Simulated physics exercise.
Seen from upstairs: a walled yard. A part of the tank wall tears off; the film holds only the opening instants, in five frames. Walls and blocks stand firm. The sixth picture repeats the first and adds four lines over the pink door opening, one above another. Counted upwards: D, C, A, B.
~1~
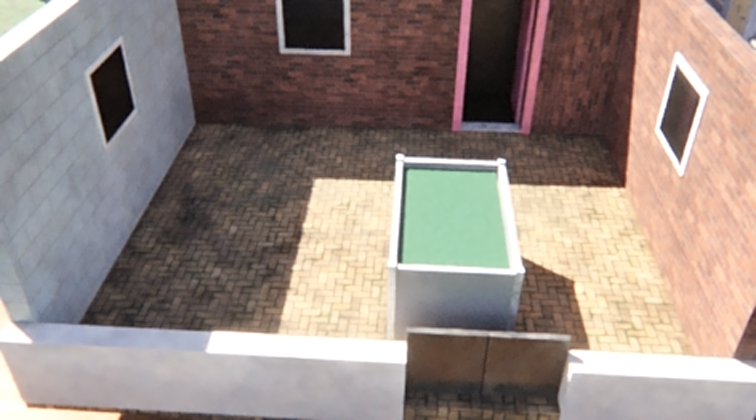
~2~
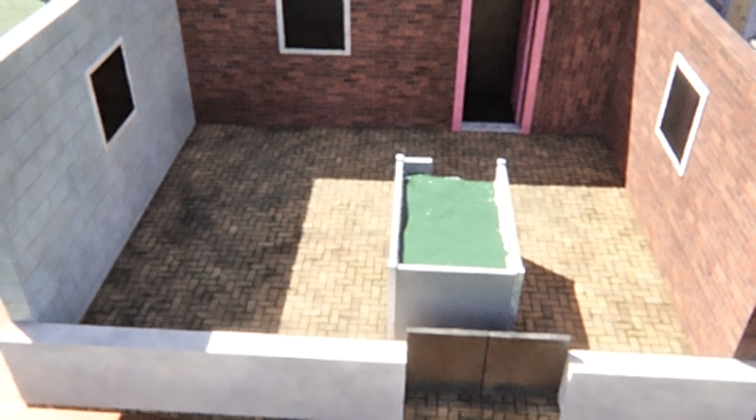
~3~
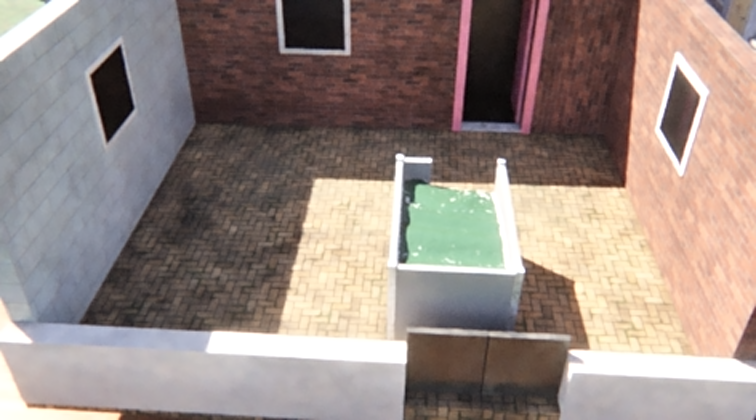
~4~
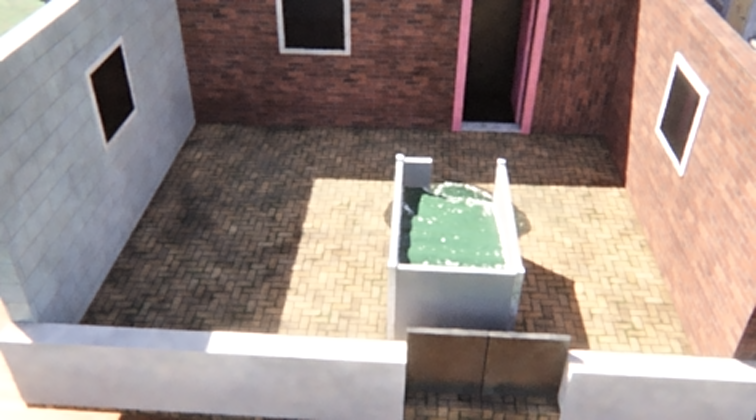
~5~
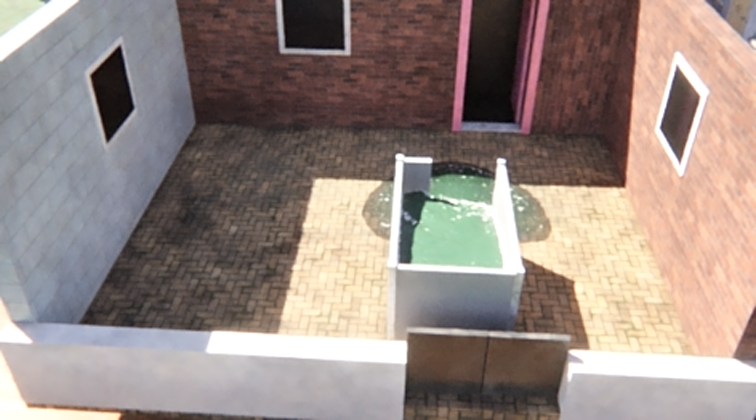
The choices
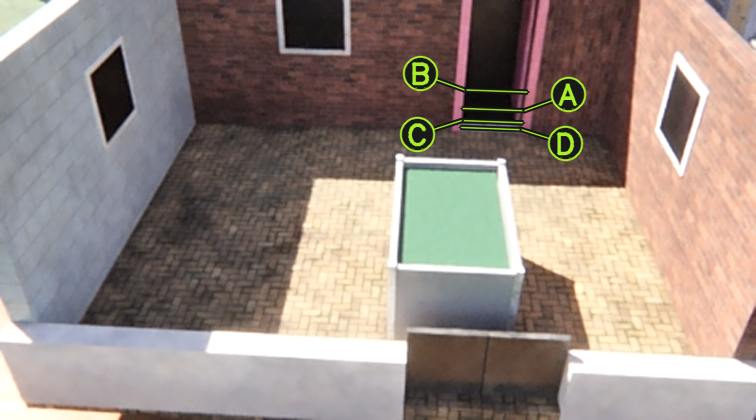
Green water drops in the white tank and spreads out across the brick-paved yard.
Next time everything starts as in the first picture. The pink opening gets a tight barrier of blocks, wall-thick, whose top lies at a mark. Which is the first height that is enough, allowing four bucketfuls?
Go for A.
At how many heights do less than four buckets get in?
Two of them.
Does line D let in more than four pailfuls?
Yes, that goes wrong.
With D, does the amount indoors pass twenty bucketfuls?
Yes, it does.
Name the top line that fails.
C it is.
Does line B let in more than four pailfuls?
No, that is safe.
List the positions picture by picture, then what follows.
Water in the tank at rest, its middle at (452, 216); foot of the pink doorway at (490, 132); shut gate at (487, 342).
Water covers 1 % of the ground, its front hidden from here.
Water covers 2 % of the ground, its front hidden from here.
Water covers 6 % of the ground, its front hidden from here.
Water covers 11 % of the ground and shows as far out as (463, 164).
On the marked copy, A at (493, 109); B at (495, 91); C at (492, 121); D at (491, 128); from the bottom up D, C, A, B.
For line A, a splash gets over, under a bucket.
For line B, nothing gets over.
For line C, some 15 bucketfuls get in.
For line D, dozens of bucketfuls pour in.
